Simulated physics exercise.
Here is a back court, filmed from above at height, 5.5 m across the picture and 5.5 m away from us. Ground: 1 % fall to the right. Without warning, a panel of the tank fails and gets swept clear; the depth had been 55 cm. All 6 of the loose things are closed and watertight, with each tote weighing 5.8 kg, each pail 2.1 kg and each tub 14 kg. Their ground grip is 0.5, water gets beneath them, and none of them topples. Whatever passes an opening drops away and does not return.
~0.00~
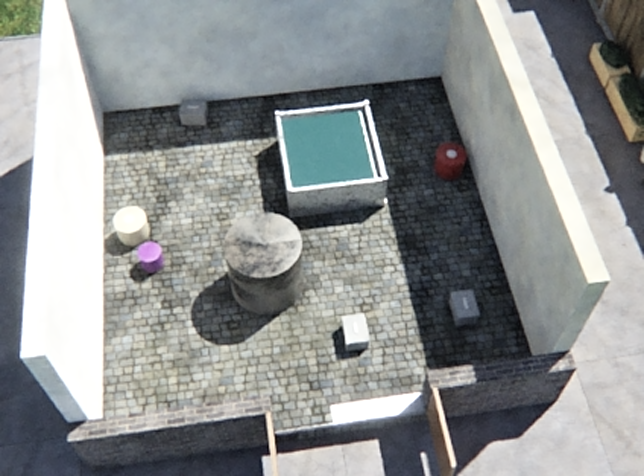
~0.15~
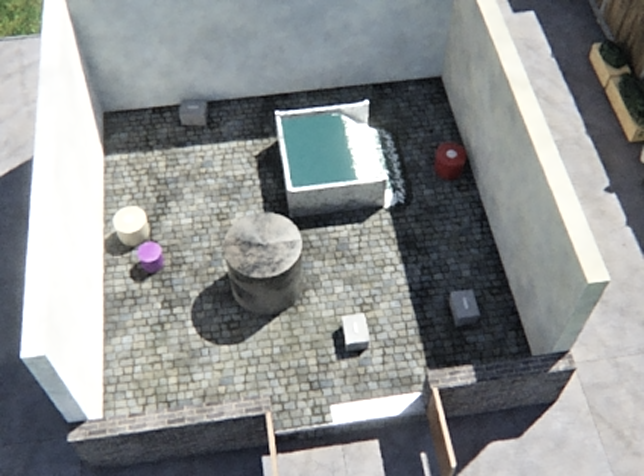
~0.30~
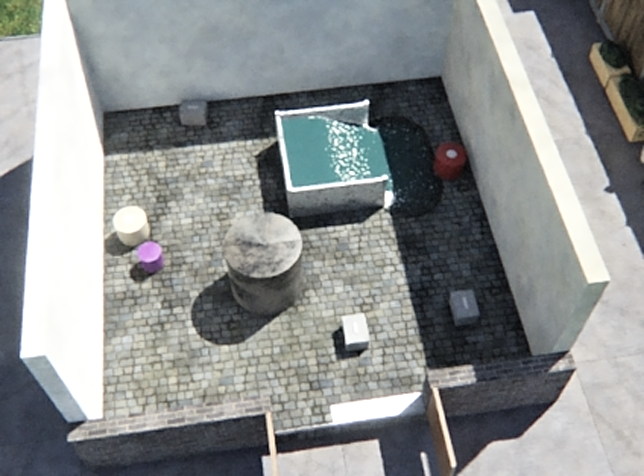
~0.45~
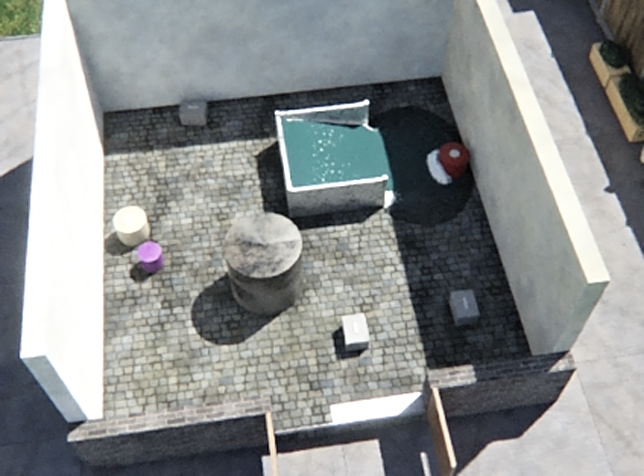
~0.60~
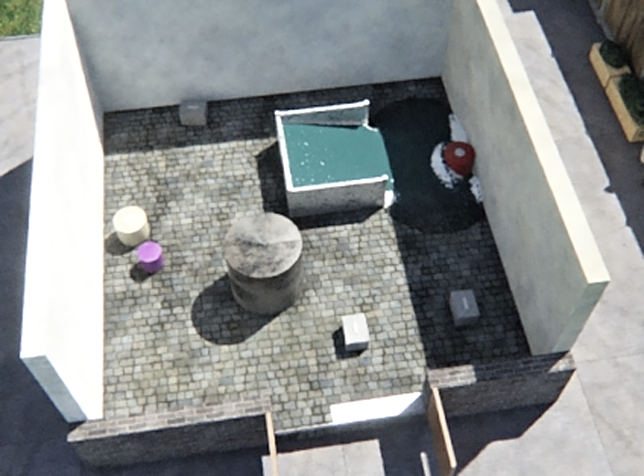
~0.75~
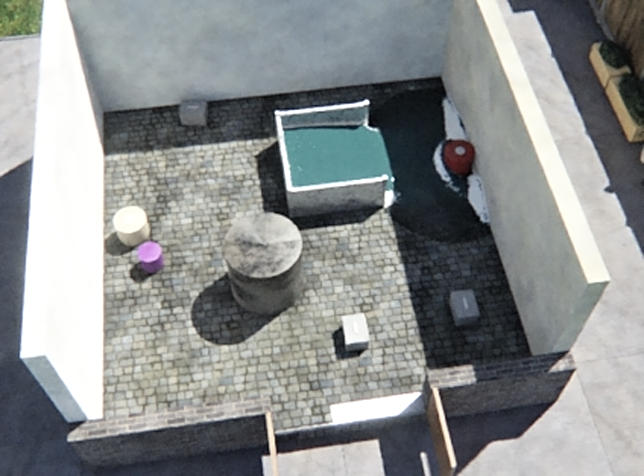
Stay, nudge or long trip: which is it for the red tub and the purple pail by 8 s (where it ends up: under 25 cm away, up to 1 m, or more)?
The red tub ends up far from its start; the purple pail ends up close to its start.
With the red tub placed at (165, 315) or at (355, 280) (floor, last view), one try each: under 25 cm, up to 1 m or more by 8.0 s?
Taken in turn, it stays almost motionless and then stays almost motionless.
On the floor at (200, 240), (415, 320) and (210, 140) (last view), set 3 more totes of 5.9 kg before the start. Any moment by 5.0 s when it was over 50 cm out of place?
Lab note - in order: Below threshold / above threshold / above threshold.
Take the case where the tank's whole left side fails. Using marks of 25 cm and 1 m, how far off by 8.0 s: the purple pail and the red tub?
Purple pail: Displaced far; red tub: Essentially stationary.
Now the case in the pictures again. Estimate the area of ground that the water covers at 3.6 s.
My estimate is roughly 18 m2.
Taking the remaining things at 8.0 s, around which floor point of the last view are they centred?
It sits at about (239, 275).
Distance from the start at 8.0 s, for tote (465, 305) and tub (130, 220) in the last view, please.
Lab note - net shifts in turn: 250 cm; 0 cm.
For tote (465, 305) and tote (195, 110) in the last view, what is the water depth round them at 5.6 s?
Depths: Near 3 cm, then near 8 cm.
After 1.6 s the red tub is near (453, 163), 0.3 m from its start, afloat; the purple pail is near (149, 252), 0.0 m from its start, aground; 0 of 6 are out; 1 afloat.
After 3.6 s the red tub is near (411, 243), 1.7 m from its start, aground; the purple pail is near (149, 252), 0.0 m from its start, aground; 0 of 6 are out; 0 afloat.
After 5.6 s the red tub is near (411, 243), 1.7 m from its start, aground; the purple pail is near (149, 252), 0.0 m from its start, aground; 0 of 6 are out; 1 afloat.
After 8.0 s the red tub is near (411, 243), 1.7 m from its start, aground; the purple pail is near (149, 252), 0.0 m from its start, aground; 0 of 6 are out; 0 afloat.
